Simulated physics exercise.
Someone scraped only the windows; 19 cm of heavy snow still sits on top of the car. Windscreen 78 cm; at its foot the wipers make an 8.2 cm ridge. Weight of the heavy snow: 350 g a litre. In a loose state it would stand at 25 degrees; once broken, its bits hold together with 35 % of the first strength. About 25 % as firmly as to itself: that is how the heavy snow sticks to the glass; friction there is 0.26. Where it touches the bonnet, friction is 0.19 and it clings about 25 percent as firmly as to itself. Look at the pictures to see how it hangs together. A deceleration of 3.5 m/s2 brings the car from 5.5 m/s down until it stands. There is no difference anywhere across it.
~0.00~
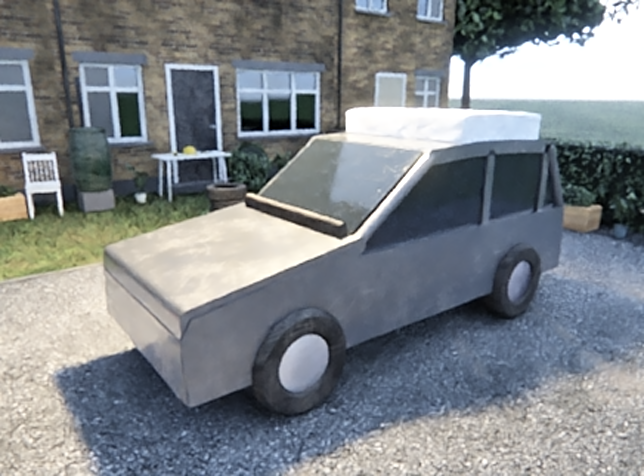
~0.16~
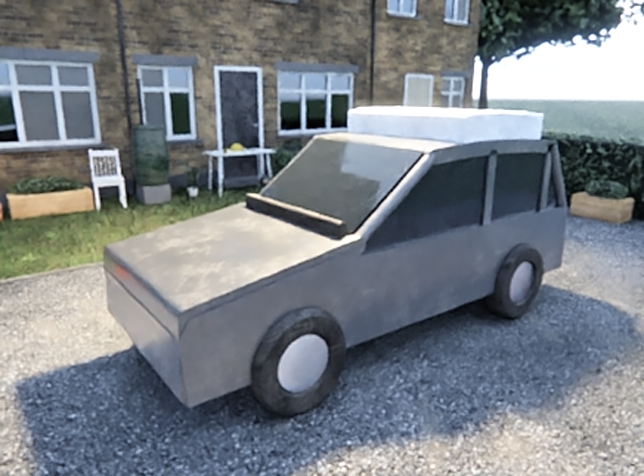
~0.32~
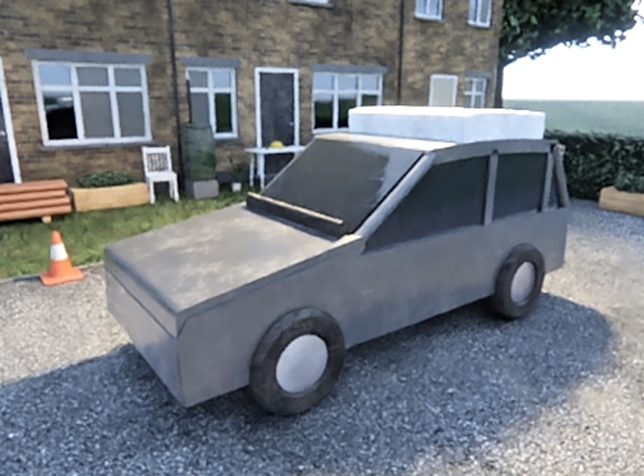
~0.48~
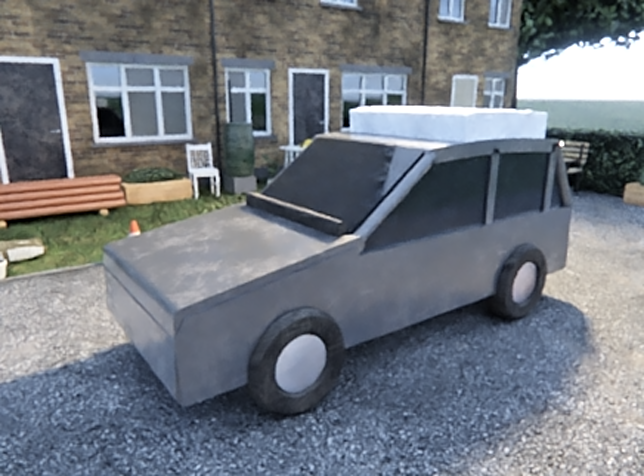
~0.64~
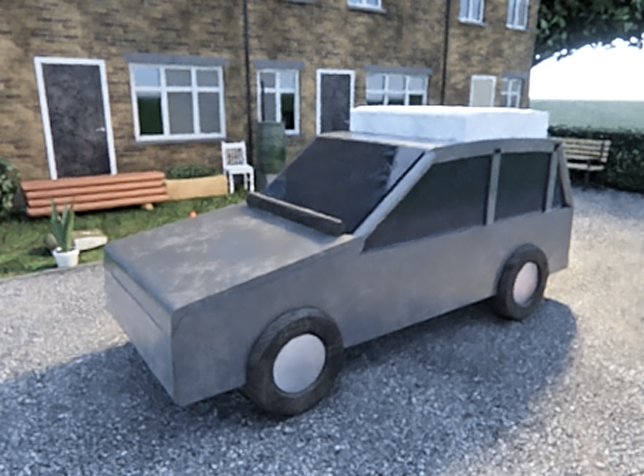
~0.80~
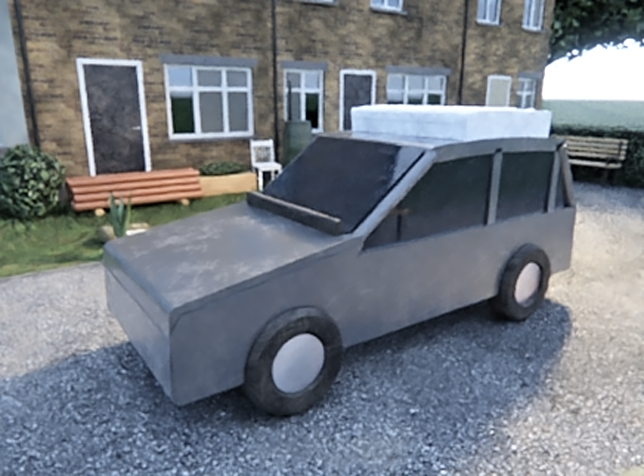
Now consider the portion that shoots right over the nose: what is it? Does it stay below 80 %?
Yes, it stays below 80 %.
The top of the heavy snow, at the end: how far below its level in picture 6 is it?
Roughly 0 cm.
After 1.30 s, all of the snow is on the roof, none on the glass, none on the bonnet and none has gone off the nose.
After 1.89 s, all of the snow is on the roof, none on the glass, none on the bonnet and none has gone off the nose.
After 2.48 s, all of the snow is on the roof, none on the glass, none on the bonnet and none has gone off the nose.
After 3.07 s, all of the snow is on the roof, none on the glass, none on the bonnet and none has gone off the nose.
After 3.60 s, all of the snow is on the roof, none on the glass, none on the bonnet and none has gone off the nose.
